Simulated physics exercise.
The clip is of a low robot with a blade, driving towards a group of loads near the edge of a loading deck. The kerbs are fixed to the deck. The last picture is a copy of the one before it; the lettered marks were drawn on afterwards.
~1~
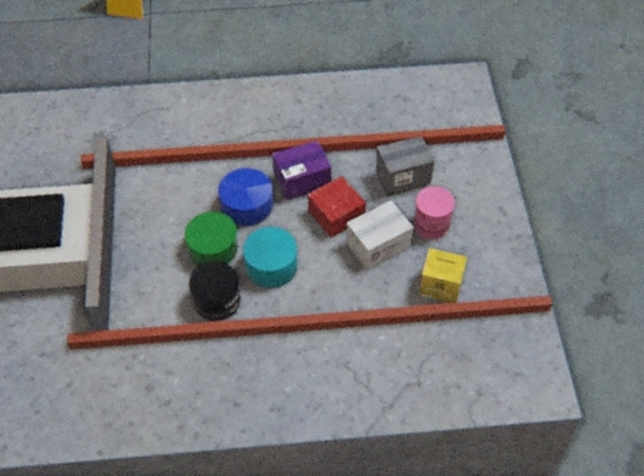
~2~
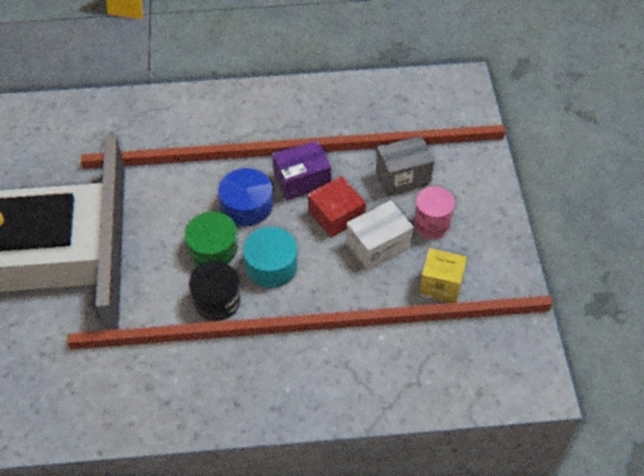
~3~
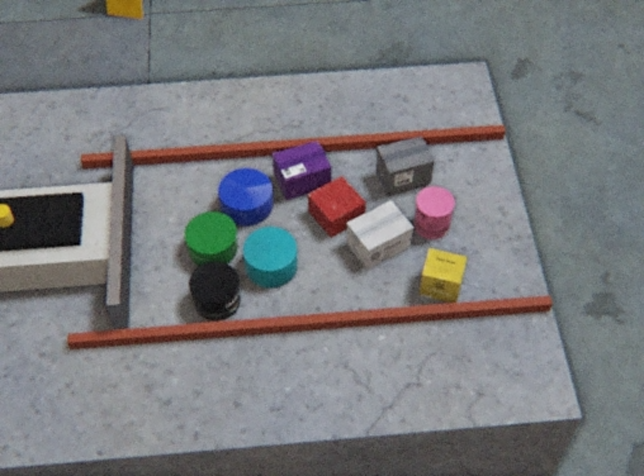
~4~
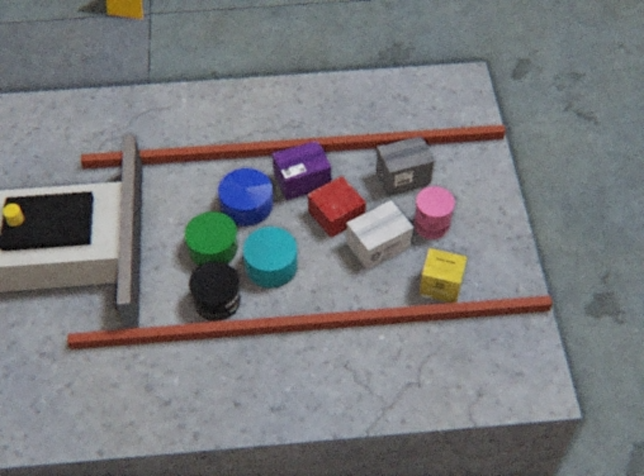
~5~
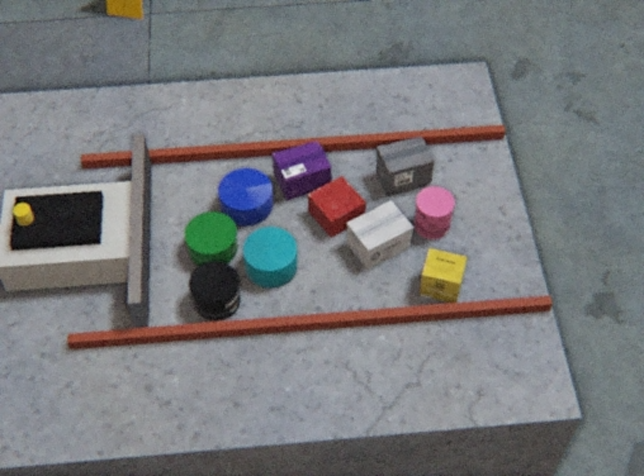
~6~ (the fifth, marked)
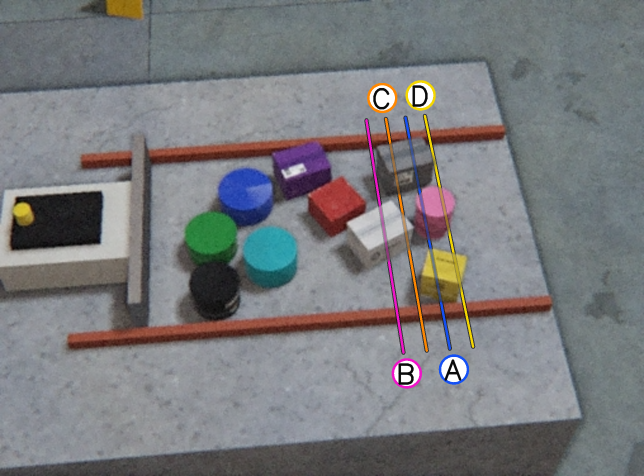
A low robot with an upright blade crept slowly to the right across a stone-like deck between two red rails, nearing a cluster of colourful canisters, pails and boxes, which all stayed still.
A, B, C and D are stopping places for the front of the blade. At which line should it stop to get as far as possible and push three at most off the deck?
At D, and not beyond.
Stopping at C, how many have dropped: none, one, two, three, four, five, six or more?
By then, none.
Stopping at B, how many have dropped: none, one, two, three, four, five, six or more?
The count is none.
On the marked copy, A at (426, 223); B at (383, 226); C at (405, 225); D at (447, 221).
Taking D. A third of the way, robot (178, 210); black pail (287, 288); purple parcel (326, 164).
Two thirds of the way, robot (291, 202); yellow box (497, 274); pink pail (474, 197).
When it is over, robot (376, 196); white parcel over the edge; yellow box over the edge; three fallen.
As for the rest, A is within the limit but short; B is within the limit but short; C is within the limit but short.
